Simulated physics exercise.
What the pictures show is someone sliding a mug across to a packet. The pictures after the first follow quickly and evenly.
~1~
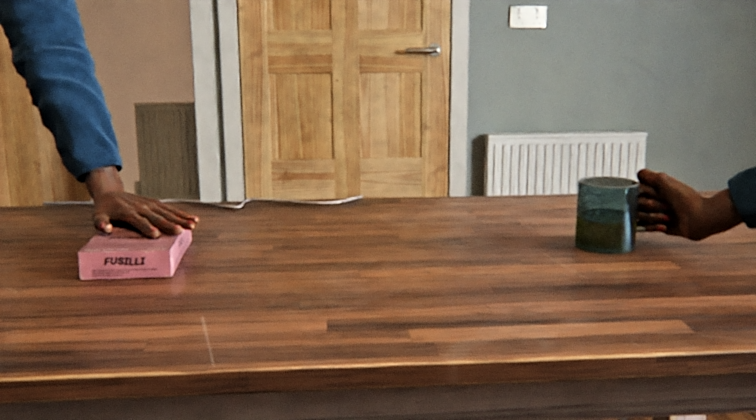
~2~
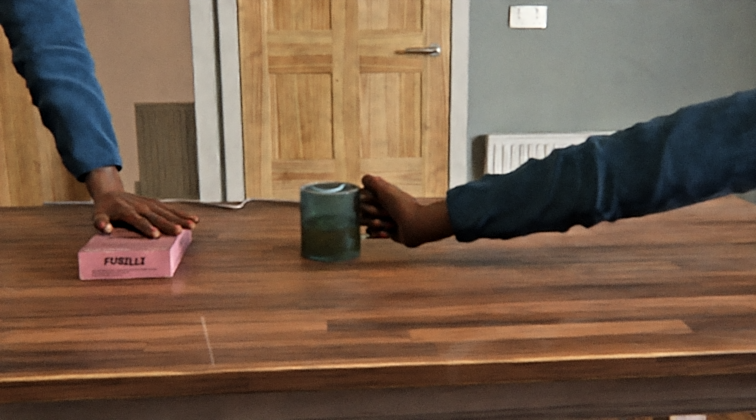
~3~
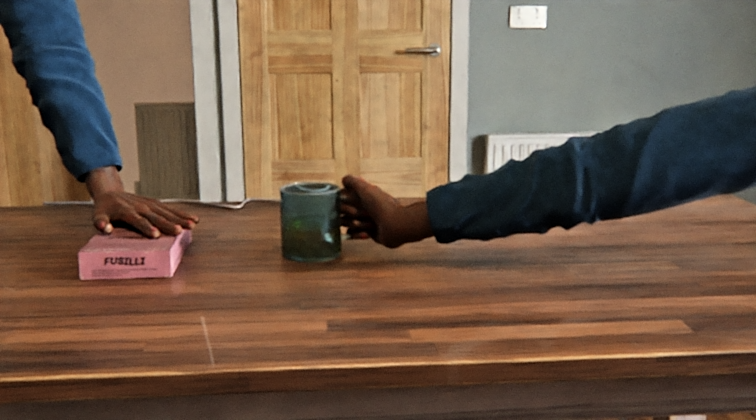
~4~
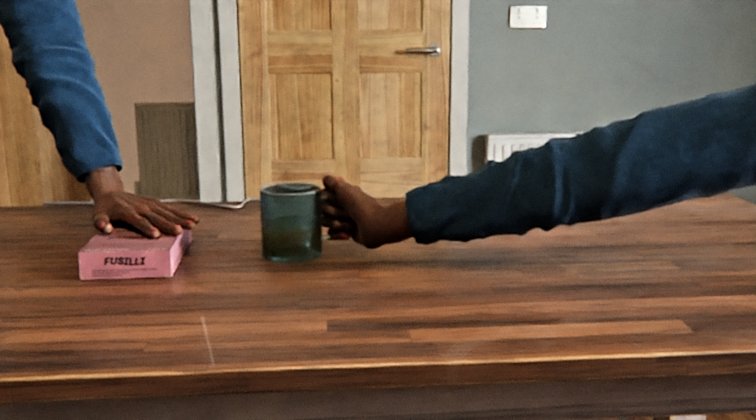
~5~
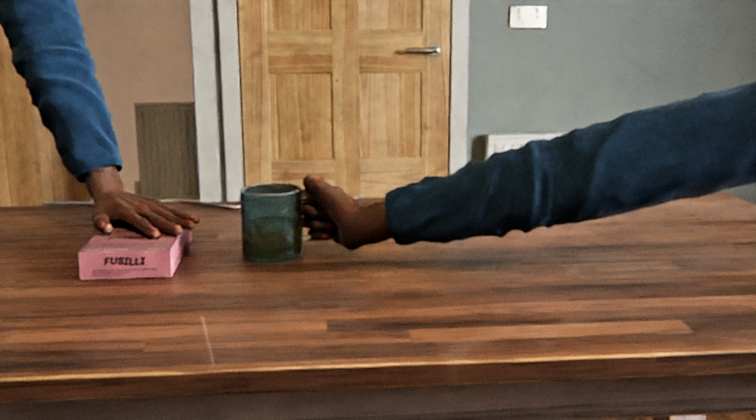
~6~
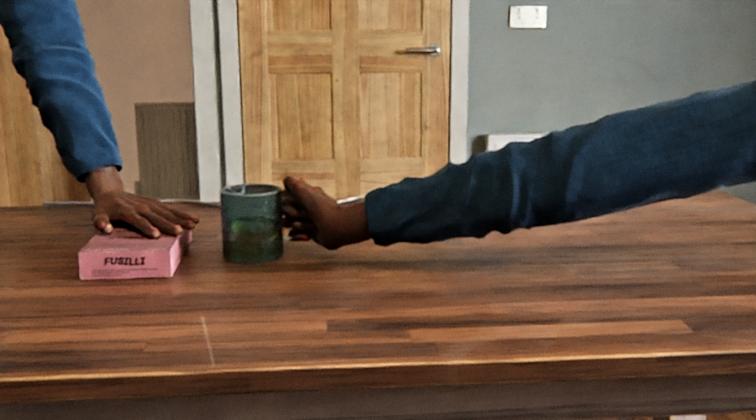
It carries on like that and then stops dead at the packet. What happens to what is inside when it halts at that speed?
It fails to run over.
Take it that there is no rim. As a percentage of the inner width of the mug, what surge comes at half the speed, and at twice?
The rise comes to some 15 per cent in the first case and some 65 per cent in the second.
Soon after, the mug meets the packet.
Later, the apple juice surges up the wall; the wave climbs under half way to the rim.
In the end, the mug stands at the packet; nothing has left it.
